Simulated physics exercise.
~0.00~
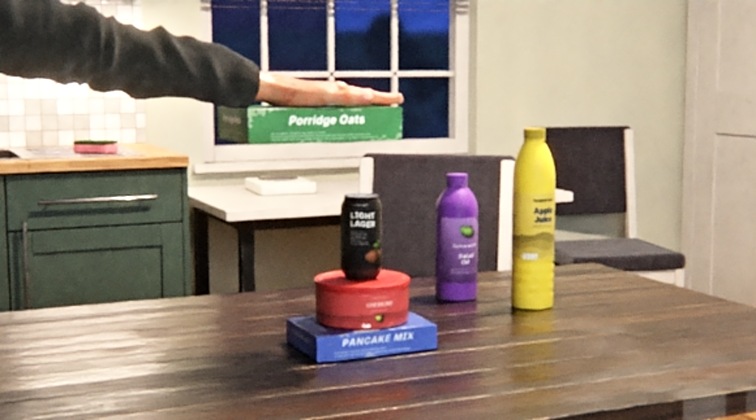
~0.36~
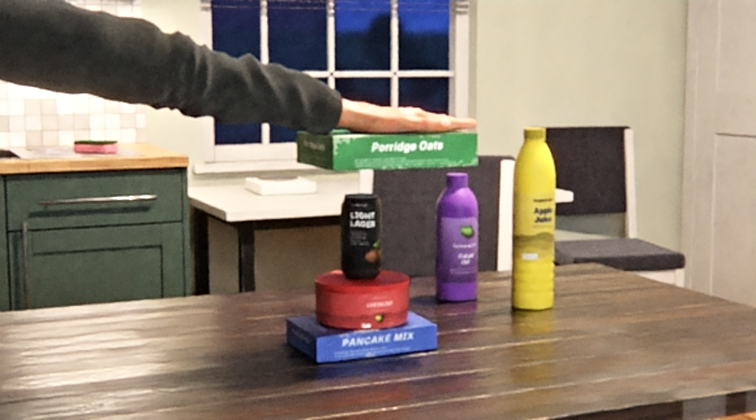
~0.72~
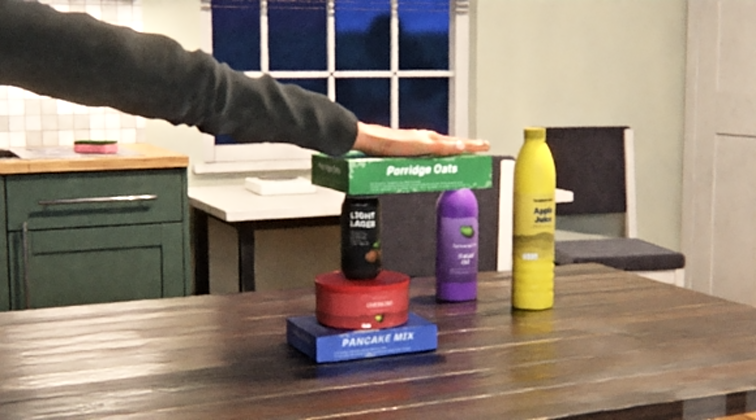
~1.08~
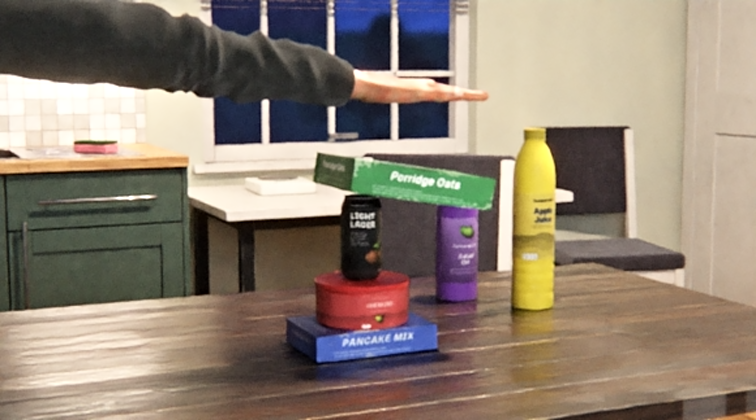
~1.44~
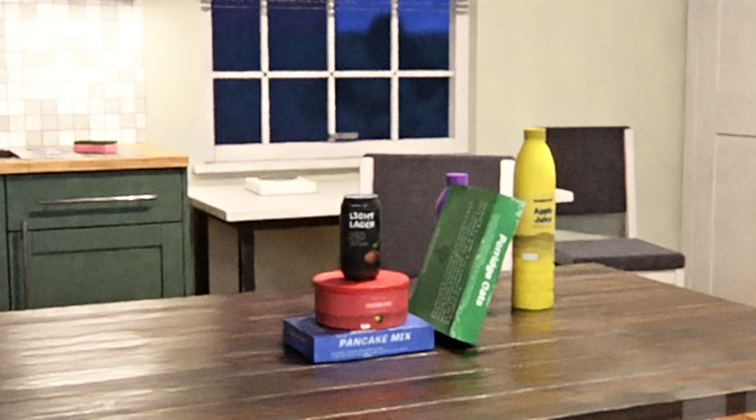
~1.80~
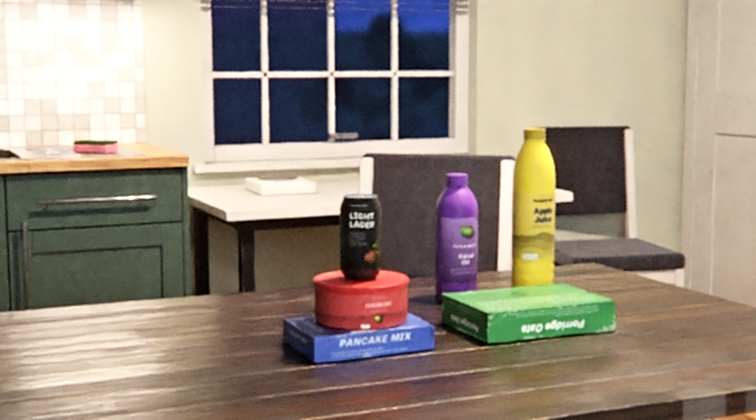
On a wooden table, a hand sets a green box on a black can and it topples off rightward.
